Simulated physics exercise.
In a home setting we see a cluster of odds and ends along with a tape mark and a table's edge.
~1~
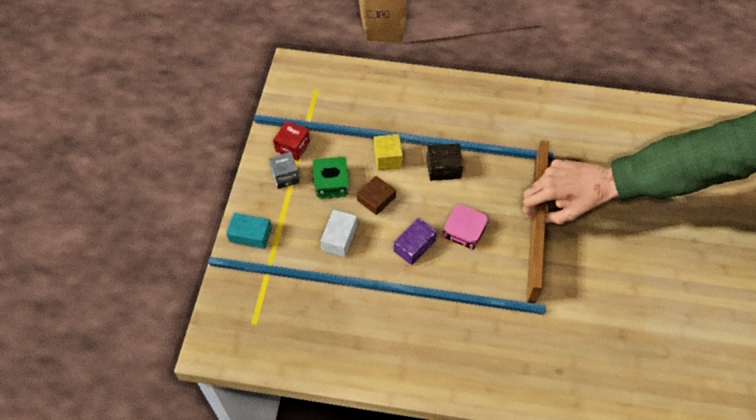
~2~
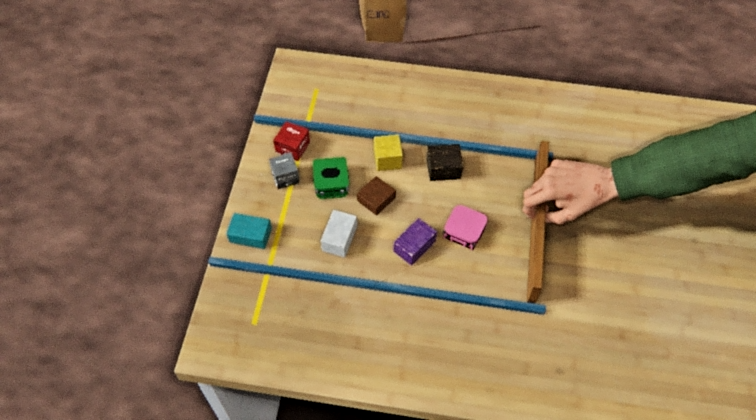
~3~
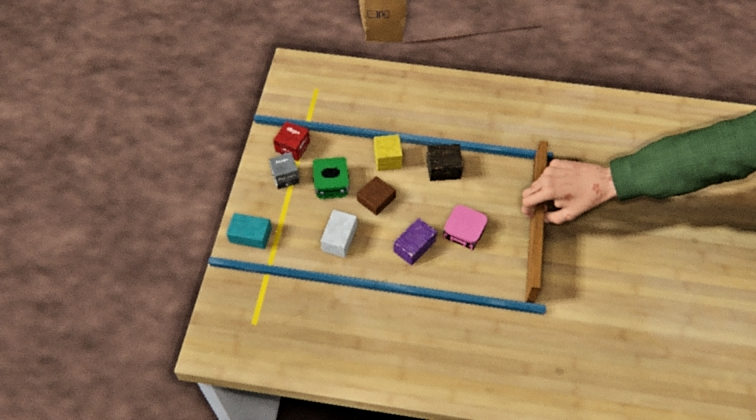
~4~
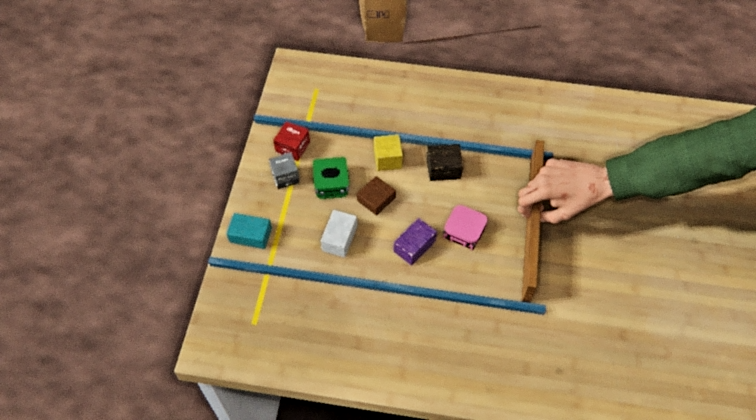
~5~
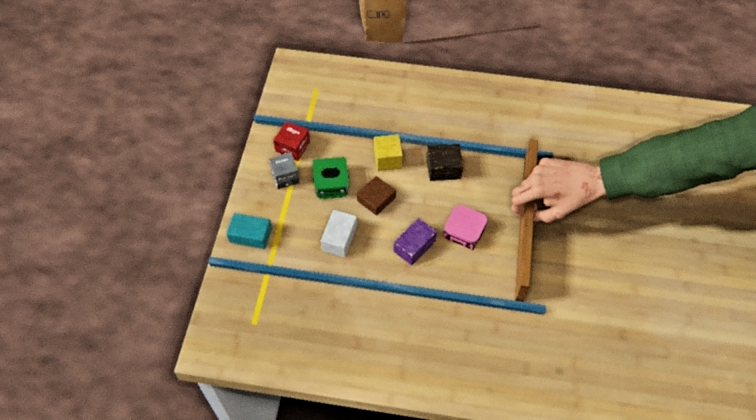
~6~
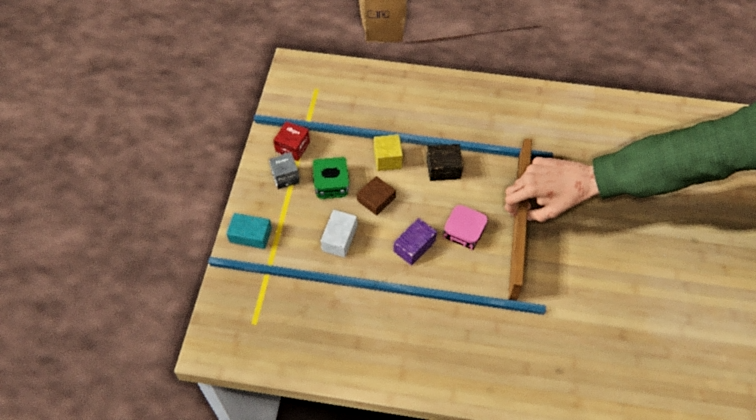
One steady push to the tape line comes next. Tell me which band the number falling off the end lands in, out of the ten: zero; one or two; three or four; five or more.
It lands in the three or four band.
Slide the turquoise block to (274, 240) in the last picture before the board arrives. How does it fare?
Placed like that, the turquoise block ends up falling.
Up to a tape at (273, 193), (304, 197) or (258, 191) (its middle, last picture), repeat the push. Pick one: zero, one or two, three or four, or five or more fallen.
Going through the three places in order, the answers are at least five; 1 or 2; at least five.
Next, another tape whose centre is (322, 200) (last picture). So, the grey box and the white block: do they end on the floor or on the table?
Grey box down, white block still up.
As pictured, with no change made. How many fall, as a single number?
4.
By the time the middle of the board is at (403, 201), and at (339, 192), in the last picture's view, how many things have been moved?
The first count is 6, and then it's 9.
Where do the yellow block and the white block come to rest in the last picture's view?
The yellow block ends up near (260, 128), and the white block near (237, 224).
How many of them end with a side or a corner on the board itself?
The answer is 3.
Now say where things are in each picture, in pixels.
In the first frame, turquoise block (249, 231); red box (292, 141); grey box (284, 171); board (538, 219); tape (288, 195).
In the second frame, red box (292, 141); brown block (376, 196).
In the third frame, grey box (285, 171); yellow block (388, 153).
In the fourth frame, turquoise block (249, 231); white block (339, 234).
In the fifth frame, red box (292, 141); black block (445, 162).
In the sixth frame, turquoise block (249, 231); red box (292, 141); grey box (285, 171); board (521, 217); tape (288, 195).
Soon after, none off yet; turquoise block at rest near (249, 231); red box at rest near (292, 141); grey box at rest near (285, 171).
In the end, the number that fall off is three or four; gone, green case, grey box, red box and turquoise block.
